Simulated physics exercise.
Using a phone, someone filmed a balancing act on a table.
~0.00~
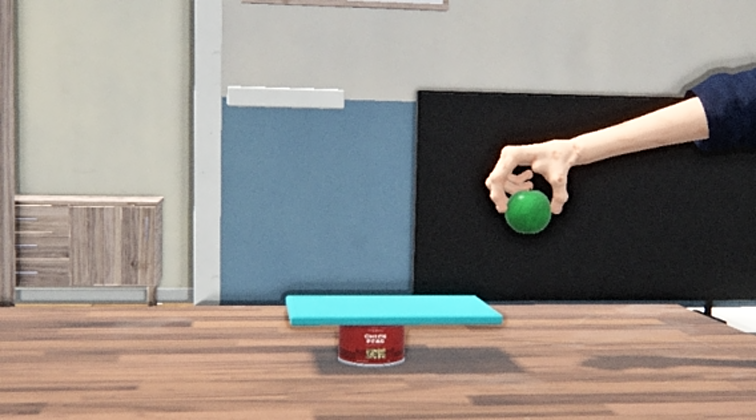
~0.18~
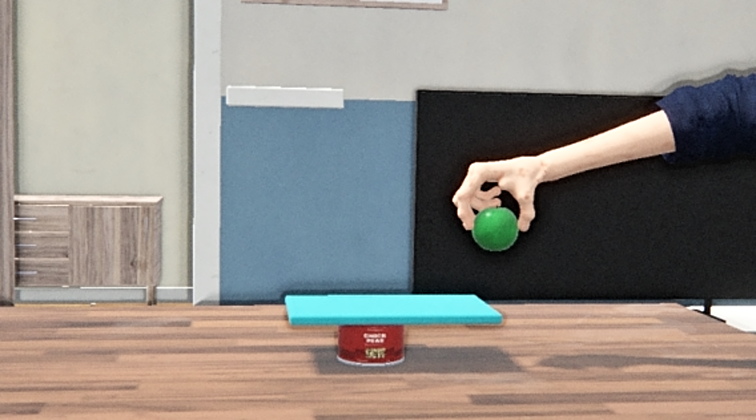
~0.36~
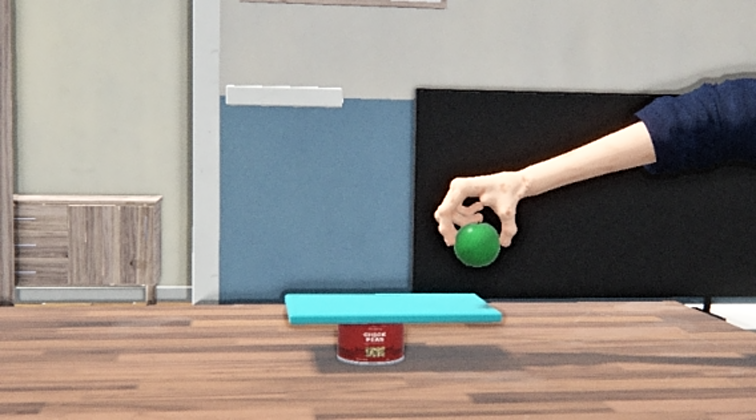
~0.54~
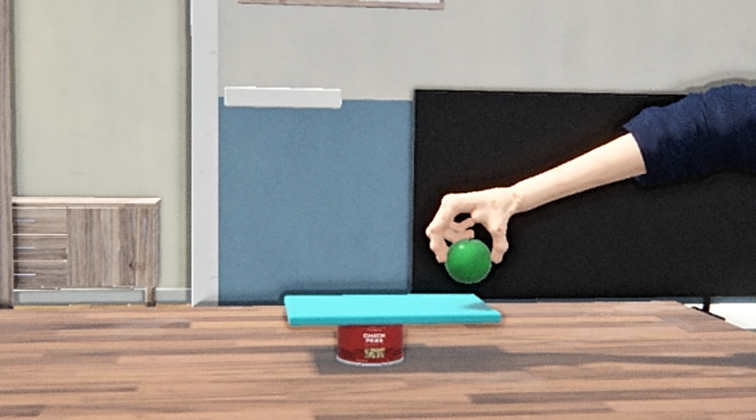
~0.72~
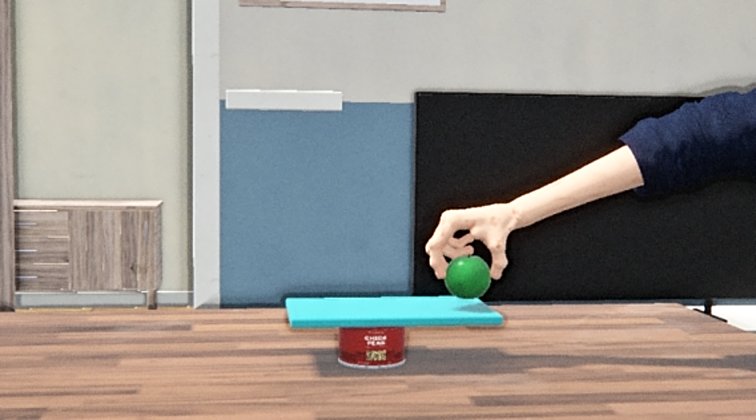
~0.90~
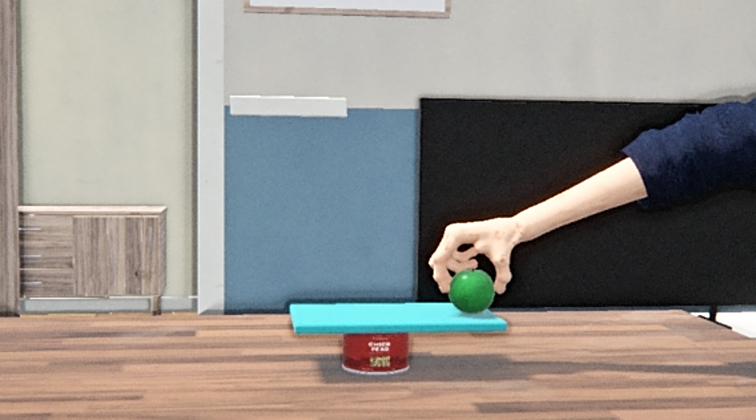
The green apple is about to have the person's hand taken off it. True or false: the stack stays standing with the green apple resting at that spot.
False.
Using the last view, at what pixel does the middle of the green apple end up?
Around (517, 345).
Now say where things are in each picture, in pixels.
Still above its spot; green apple (528, 212); red tub (372, 337), in the first frame.
Still above its spot; green apple (495, 229); red tub (371, 337), in the second frame.
Still above its spot; green apple (477, 245); red tub (371, 335), in the third frame.
Still above its spot; green apple (468, 261); red tub (370, 337), in the fourth frame.
Still above its spot; green apple (468, 277); red tub (372, 339), in the fifth frame.
Set down, still held; green apple (472, 292); red tub (376, 345), in the sixth frame.
Around 1.20 s, green apple now fallen; turquoise lid rocked 27° from its first pose.
Around 1.40 s, turquoise lid rocked 33° from its first pose.
Around 1.80 s, turquoise lid rocked 23° from its first pose.
Finally (2.5 s), fallen, green apple; the other 2 still in place. Final places as the last picture's camera would see them, green apple near (517, 346). The stack gives way.
